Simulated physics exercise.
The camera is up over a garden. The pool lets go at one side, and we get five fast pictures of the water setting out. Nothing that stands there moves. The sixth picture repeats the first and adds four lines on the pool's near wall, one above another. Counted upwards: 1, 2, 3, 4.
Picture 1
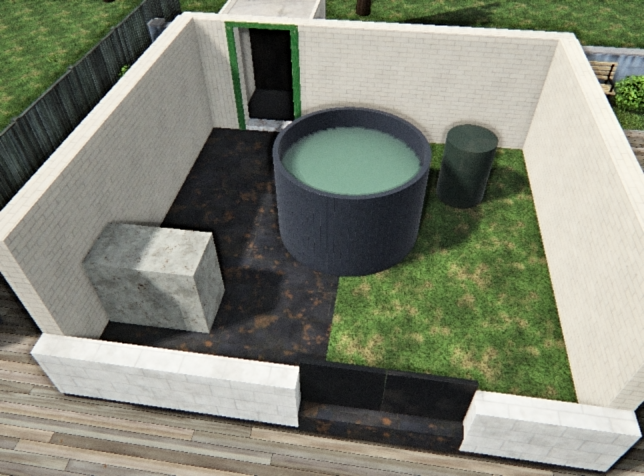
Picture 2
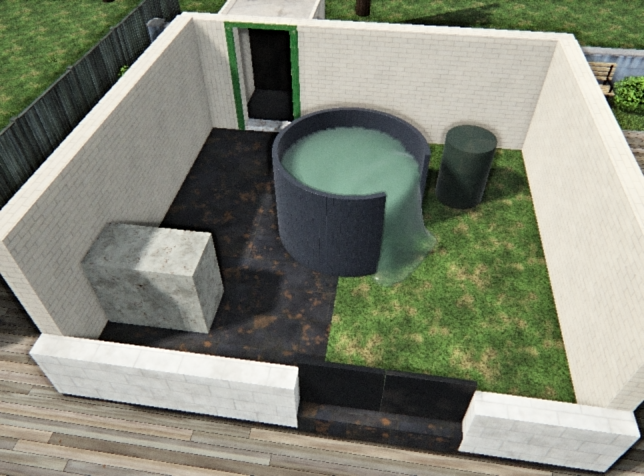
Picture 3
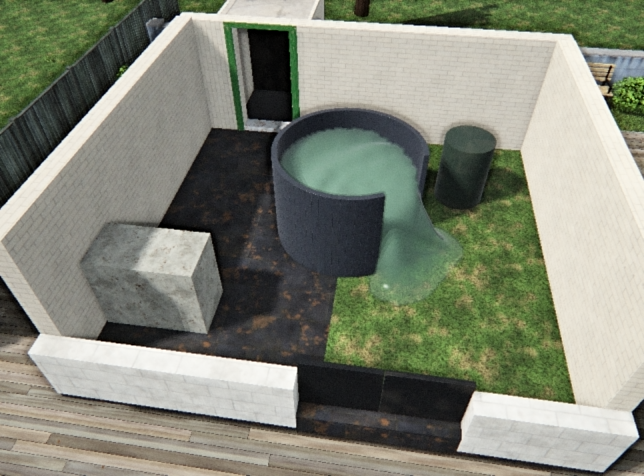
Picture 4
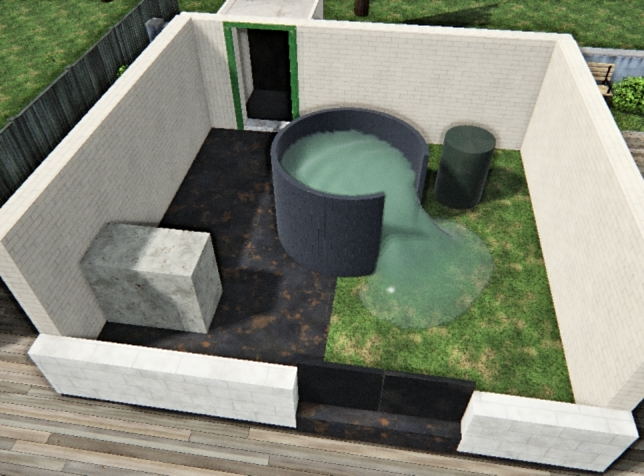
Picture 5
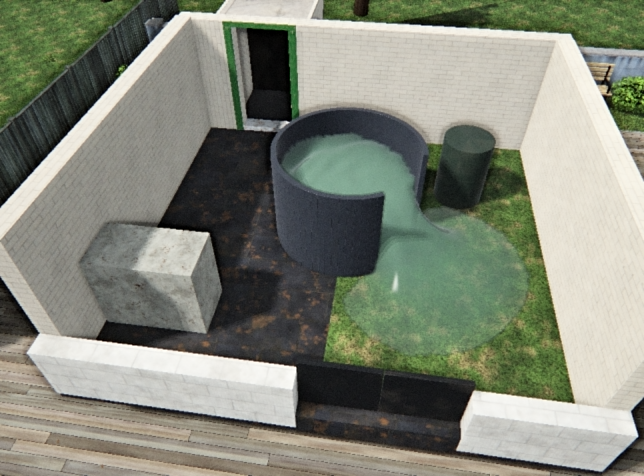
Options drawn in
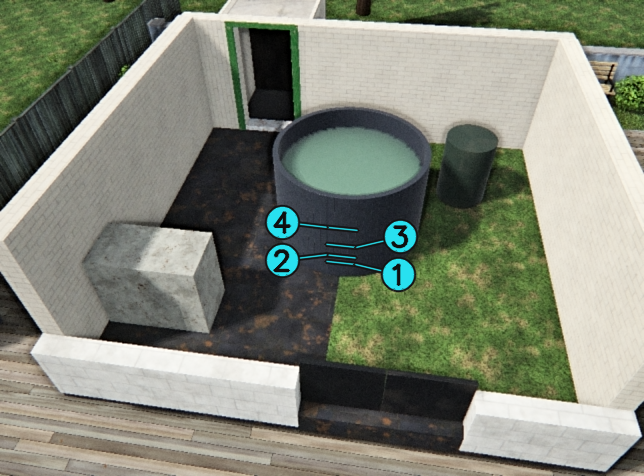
Greenish water sat still in a round dark pool in a walled garden, then poured out through an opening in its right side and spread in a widening puddle across the grass.
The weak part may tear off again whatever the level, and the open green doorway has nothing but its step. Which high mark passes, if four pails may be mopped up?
Use level 4.
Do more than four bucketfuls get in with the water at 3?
No.
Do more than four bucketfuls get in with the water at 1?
No, that is safe.
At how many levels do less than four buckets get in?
All of them.
In cyan, 1 at (340, 262); 2 at (341, 256); 3 at (341, 245); 4 at (341, 228); from the bottom up 1, 2, 3, 4.
With 1, nothing gets over.
With 2, nothing gets over.
With 3, nothing gets over.
With 4, a splash gets over, under a bucket.
